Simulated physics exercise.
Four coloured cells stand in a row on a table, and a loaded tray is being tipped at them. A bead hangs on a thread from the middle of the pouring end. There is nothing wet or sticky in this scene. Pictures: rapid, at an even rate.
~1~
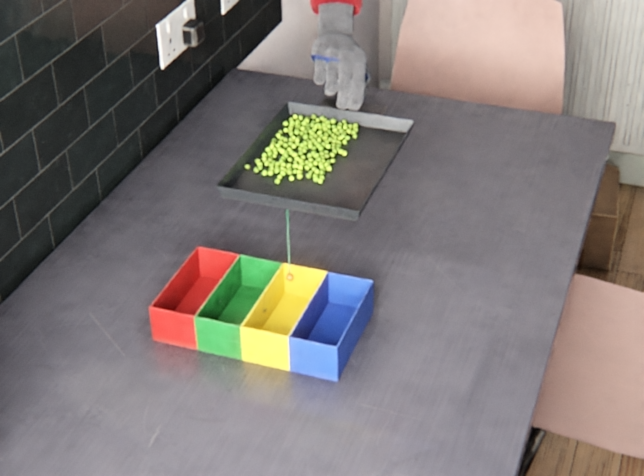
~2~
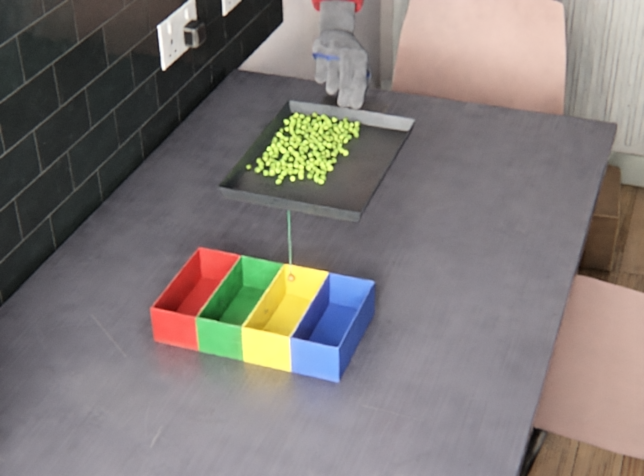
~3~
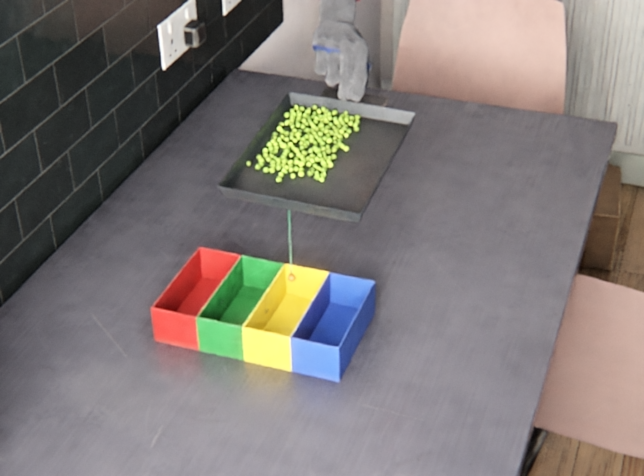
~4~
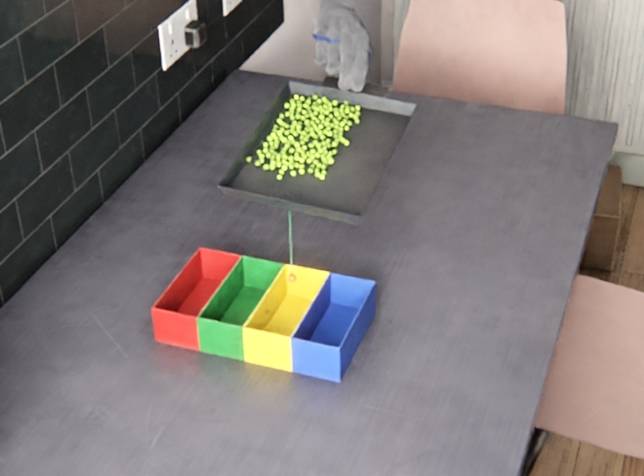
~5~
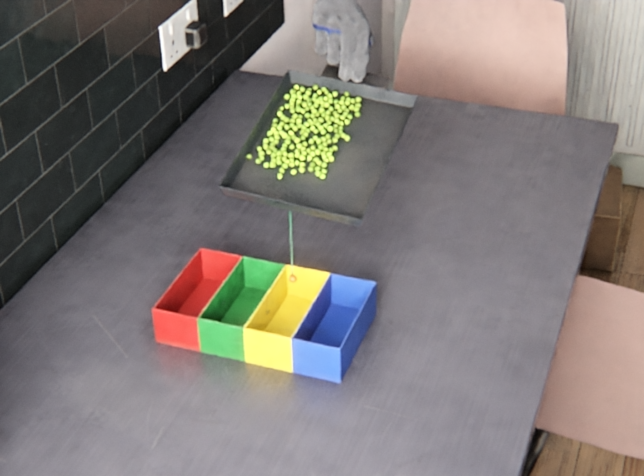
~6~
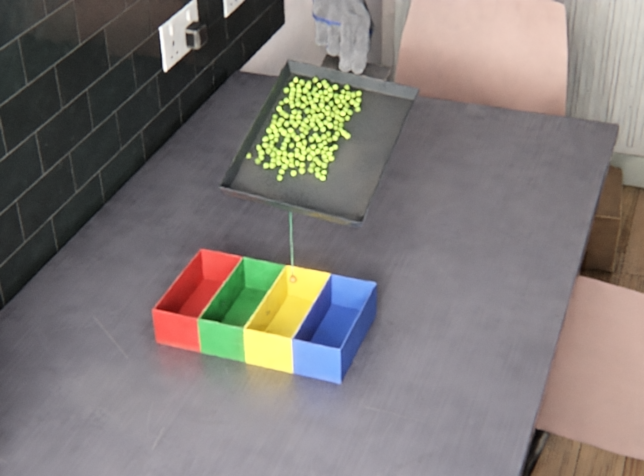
The footage shows a gloved hand at the far edge of a dark tray of green peas, steadily raising that end so the tray slopes toward a row of red, green, yellow and blue compartments on a grey table.
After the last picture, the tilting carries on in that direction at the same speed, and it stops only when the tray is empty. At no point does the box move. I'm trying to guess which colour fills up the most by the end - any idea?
Go with blue; that cell ends fullest.
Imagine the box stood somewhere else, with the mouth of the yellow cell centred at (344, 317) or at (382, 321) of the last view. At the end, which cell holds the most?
So the first one goes to the yellow cell and the second to the green cell.
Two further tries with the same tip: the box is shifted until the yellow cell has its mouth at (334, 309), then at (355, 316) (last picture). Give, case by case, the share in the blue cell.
30 %, then 0 %.
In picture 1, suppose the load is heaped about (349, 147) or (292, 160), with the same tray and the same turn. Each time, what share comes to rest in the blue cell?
From the first start you get 70 in a hundred, from the second 70 in a hundred.
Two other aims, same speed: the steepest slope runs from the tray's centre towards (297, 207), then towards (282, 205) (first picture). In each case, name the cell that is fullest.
The first time it is the yellow cell, and the second time it is the green one.
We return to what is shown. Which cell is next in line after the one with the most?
Second place goes to the yellow one.
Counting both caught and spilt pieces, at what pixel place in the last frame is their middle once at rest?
Last view, resting centre - approx. (331, 350).
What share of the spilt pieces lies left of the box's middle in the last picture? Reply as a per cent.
Roughly 0 percent.
Soon, tray tipped steeply; about two thirds on the tray; a small part in the blue cell; a stray few in the yellow cell; about a quarter falling or outside the box.
A while on, tray tipped right over; a small part on the tray; about a third in the blue cell; a small part in the yellow cell; about a third falling or outside the box.
Towards the end, tray tipped past a quarter turn; about two thirds in the blue cell; a small part in the yellow cell; about a quarter falling or outside the box.
Finally, tray tipped past a quarter turn; about two thirds in the blue cell; a small part in the yellow cell; none in the green cell; none in the red cell; about a quarter outside the box.
